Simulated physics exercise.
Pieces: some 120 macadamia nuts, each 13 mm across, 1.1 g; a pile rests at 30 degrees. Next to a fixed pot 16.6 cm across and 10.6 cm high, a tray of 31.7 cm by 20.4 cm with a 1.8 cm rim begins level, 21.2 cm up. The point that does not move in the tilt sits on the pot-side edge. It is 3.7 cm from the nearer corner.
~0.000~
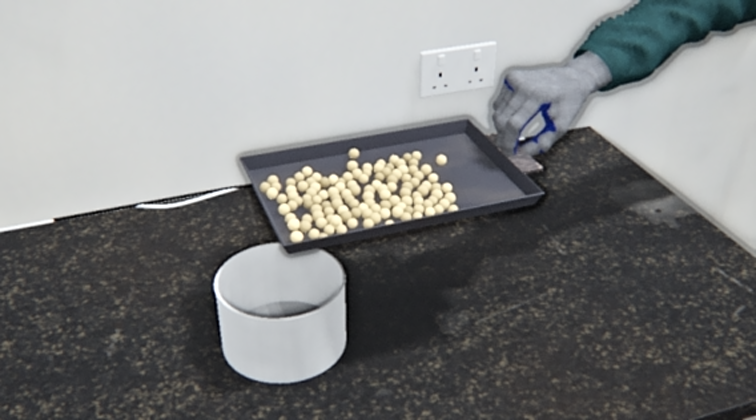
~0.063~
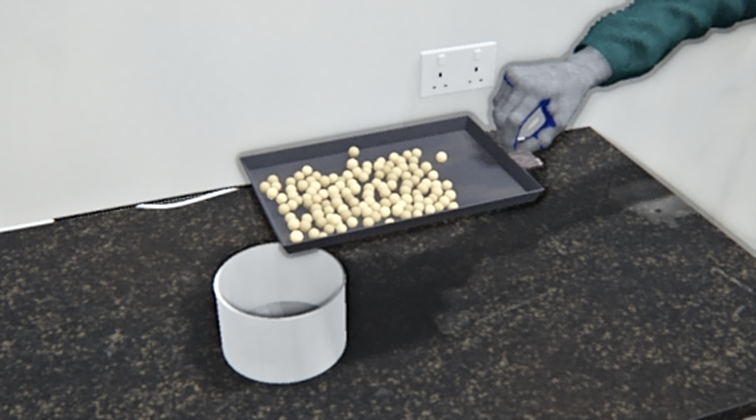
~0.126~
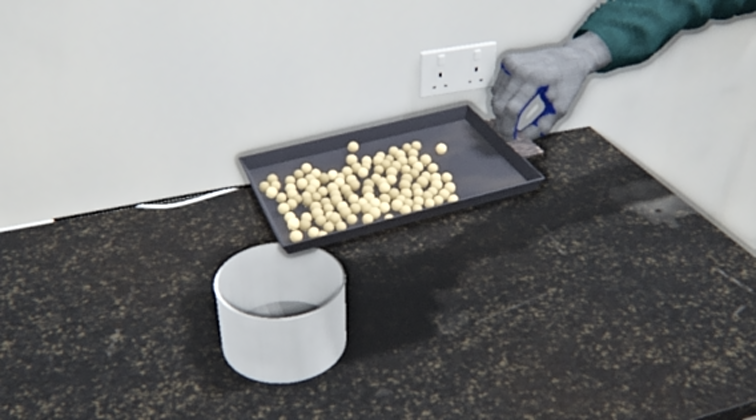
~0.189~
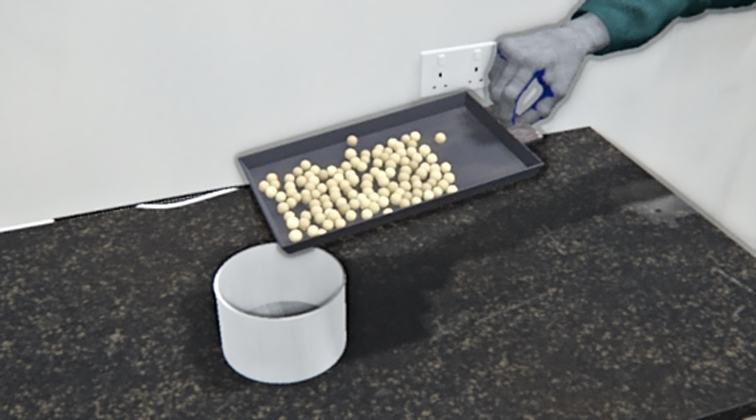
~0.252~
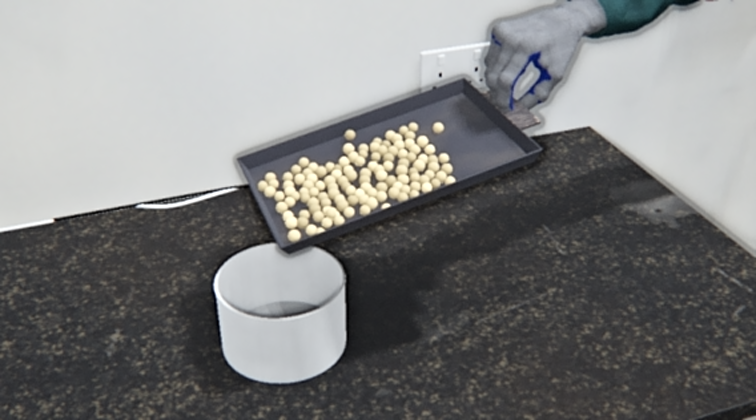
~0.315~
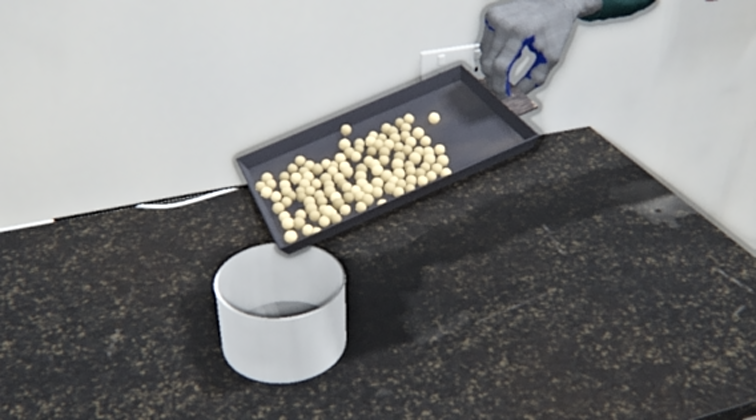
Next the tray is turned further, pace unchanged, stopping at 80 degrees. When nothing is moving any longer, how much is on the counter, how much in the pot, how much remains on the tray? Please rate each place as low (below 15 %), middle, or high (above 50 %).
Counter: High, pot: Middle, left on the tray: Low.
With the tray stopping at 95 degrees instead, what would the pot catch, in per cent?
In that case some 35 per cent.
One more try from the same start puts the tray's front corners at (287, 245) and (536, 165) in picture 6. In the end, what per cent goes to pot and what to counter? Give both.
In the pot: 0 per cent; on the counter: 100 per cent.
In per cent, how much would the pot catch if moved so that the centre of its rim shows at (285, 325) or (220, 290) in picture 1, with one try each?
Roughly 45 and 70 percent.
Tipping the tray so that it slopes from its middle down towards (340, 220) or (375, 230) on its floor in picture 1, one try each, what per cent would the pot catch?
Roughly 0 % for the first direction, roughly 0 % for the second.
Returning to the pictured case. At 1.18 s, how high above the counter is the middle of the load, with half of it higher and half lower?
About 24 cm.
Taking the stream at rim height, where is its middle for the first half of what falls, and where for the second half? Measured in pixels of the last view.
I'd mark about (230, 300) for the first half, then (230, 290) for the second.
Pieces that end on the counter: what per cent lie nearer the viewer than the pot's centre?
I'd put it at around 50 per cent.
After 0.83 s, tilt 46 degrees; the tray holds 100 %, the pot 0 %.
After 1.18 s, tilt 67 degrees; the tray holds 100 %, the pot 0 %.
After 1.62 s, tilt 80 degrees; the tray holds 10 %, the pot 30 %.
In the end, at 2.8 s, counter 60 %, pot 40 %, tray 0 %.
